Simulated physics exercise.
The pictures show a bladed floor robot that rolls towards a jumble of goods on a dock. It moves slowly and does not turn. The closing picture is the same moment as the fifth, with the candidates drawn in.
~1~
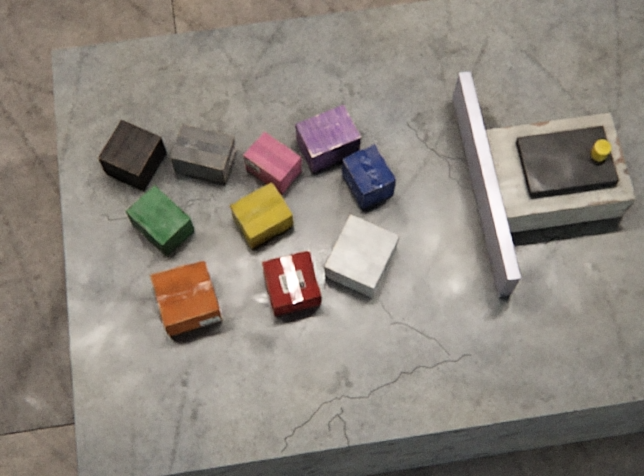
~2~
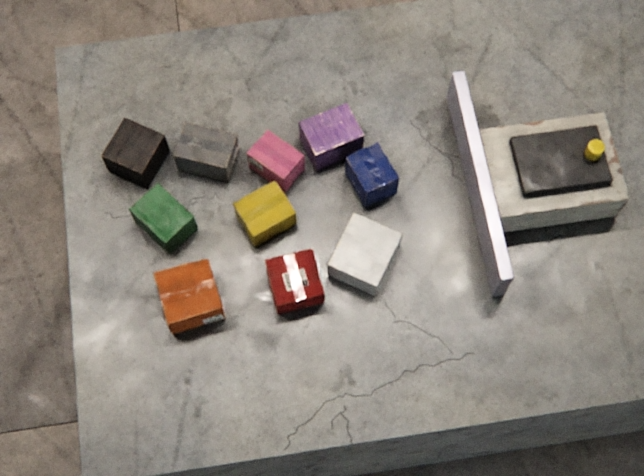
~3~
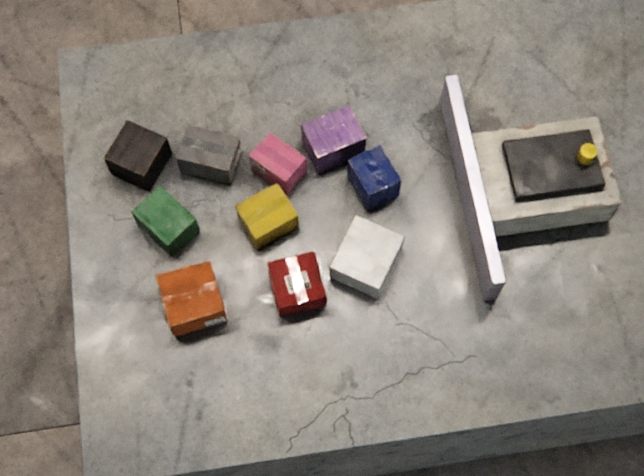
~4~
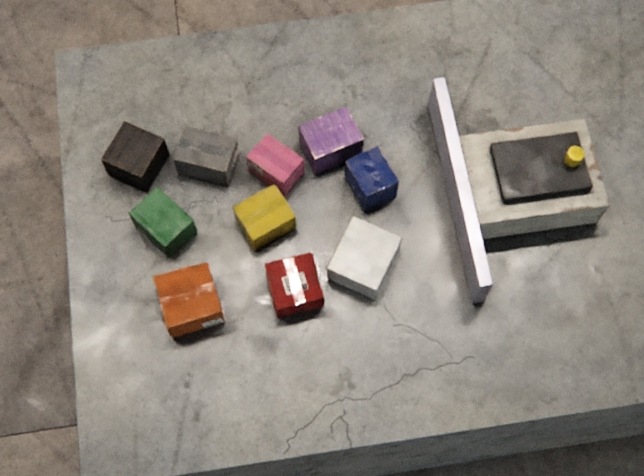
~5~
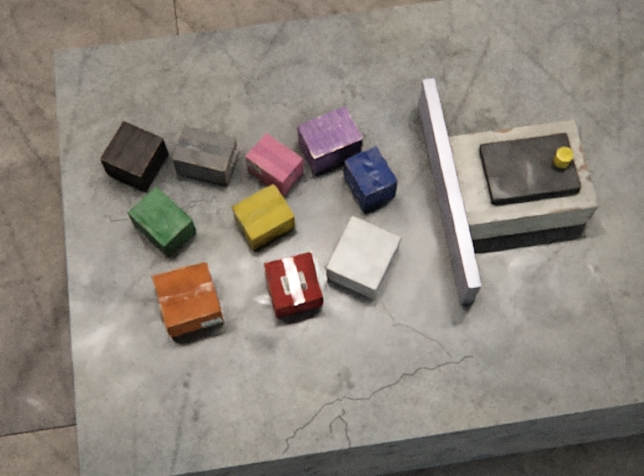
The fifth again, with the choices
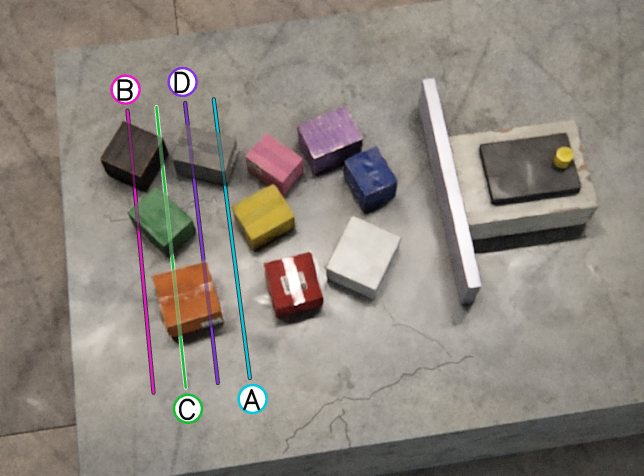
A bladed machine with a yellow knob on top slid slowly left across a grey slab, its long pale blade facing a cluster of ten colourful blocks that stayed where they were, untouched.
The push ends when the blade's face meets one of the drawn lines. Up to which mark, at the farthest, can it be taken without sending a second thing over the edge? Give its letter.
It should halt at D.
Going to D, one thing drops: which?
It is the black crate.
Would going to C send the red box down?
No.
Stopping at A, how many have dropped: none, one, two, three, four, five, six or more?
The count is none.
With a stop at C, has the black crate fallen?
Yes.
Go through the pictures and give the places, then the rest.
Orange parcel (187, 298); red box (292, 284); blue box (369, 177), in the first frame.
Robot (554, 161); black crate (136, 153), in the second frame.
Robot (546, 165); green crate (166, 221), in the third frame.
Robot (534, 167); yellow box (265, 217), in the fourth frame.
Robot (523, 168); pink parcel (275, 164); orange parcel (188, 299); red box (294, 285), in the fifth frame.
On the marked copy, A at (231, 231); B at (140, 244); C at (170, 239); D at (201, 235).
With D. Early on, robot (434, 181); red box (281, 292); purple crate (314, 137).
Further on, robot (344, 193); black crate (99, 152); orange parcel (144, 305).
At the end, robot (275, 203); black crate over the edge; orange parcel (74, 315); one fallen.
As for the rest, A is within the limit but short; B drops five; C drops two.
